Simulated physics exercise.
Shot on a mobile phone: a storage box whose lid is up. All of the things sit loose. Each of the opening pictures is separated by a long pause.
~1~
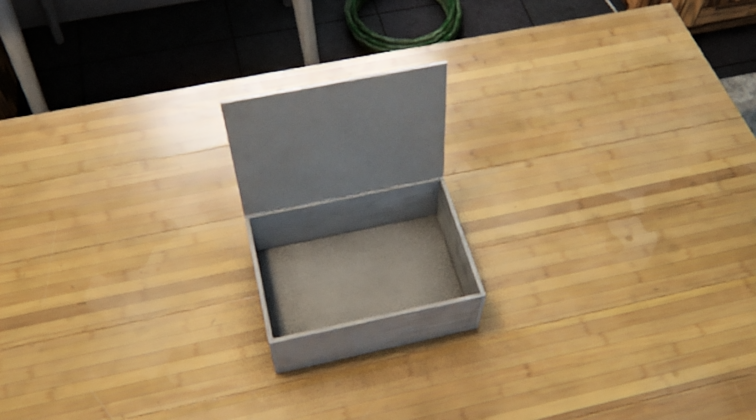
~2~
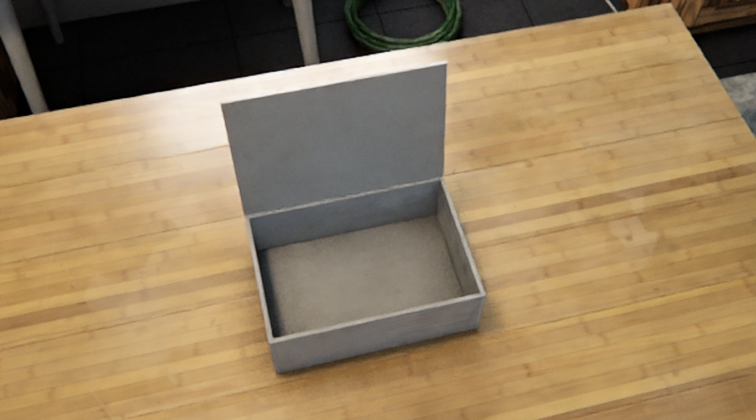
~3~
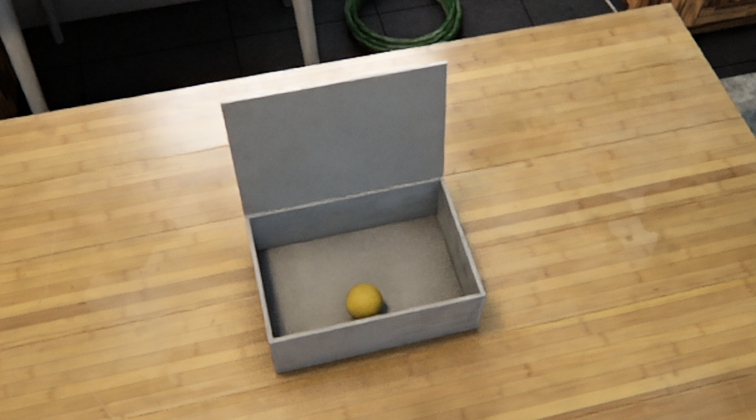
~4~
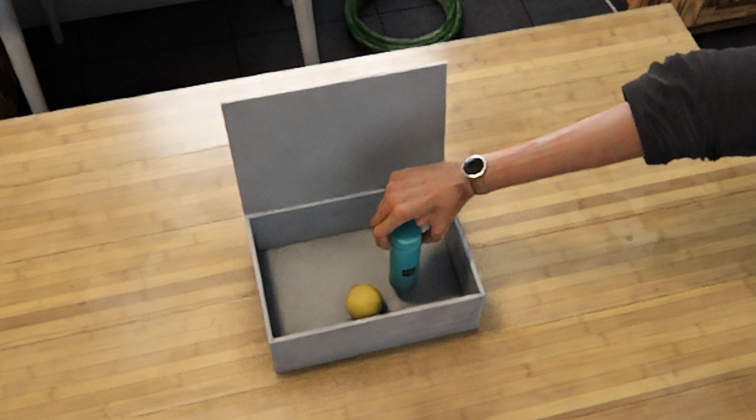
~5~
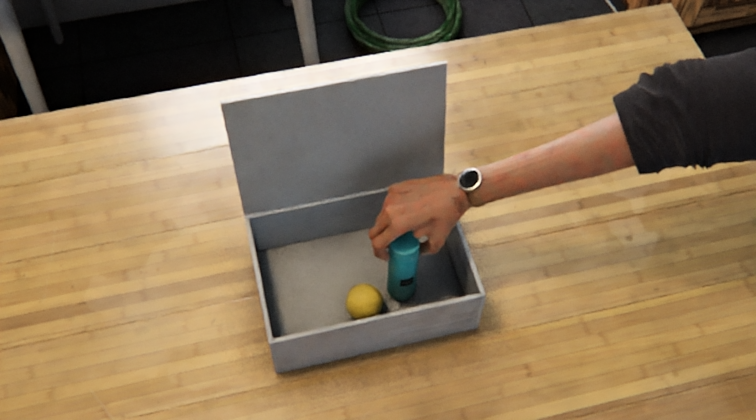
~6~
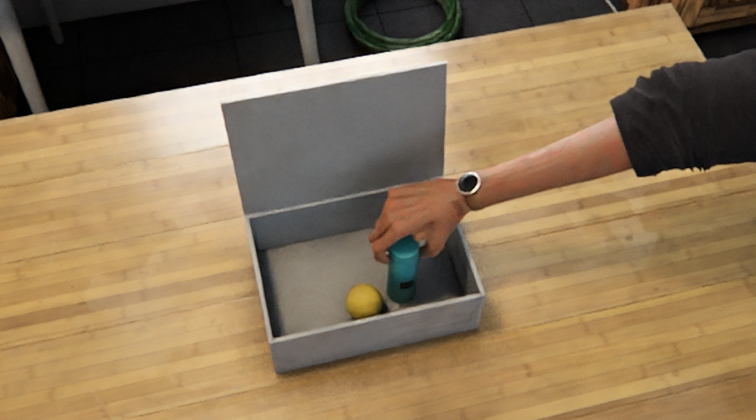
On a wooden table, a grey storage box stands empty with its lid up, and then a yellow lemon is in it near the front. A hand wearing a watch holds a turquoise shaker inside the box, lowering it slightly beside the unmoving lemon and keeping its grip.
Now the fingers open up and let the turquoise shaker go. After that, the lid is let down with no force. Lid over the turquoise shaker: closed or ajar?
Ajar.
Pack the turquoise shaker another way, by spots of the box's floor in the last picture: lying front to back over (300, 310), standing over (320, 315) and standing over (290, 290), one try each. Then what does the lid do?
Try one: Closed. Try two: Not closed. Try three: Not closed.
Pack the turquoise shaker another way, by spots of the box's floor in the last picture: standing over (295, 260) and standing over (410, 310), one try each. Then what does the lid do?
On the first try the lid comes fully down; on the second it remains open.
Then, 1.20 s after the last picture, lid 82° above the rim.
Then, 1.50 s after the last picture, lid 62° above the rim.
Then, 1.80 s after the last picture, lid 34° above the rim.
At rest, lid 21° above the rim; both in place. Seen from the same camera at the end, turquoise shaker near (403, 269).
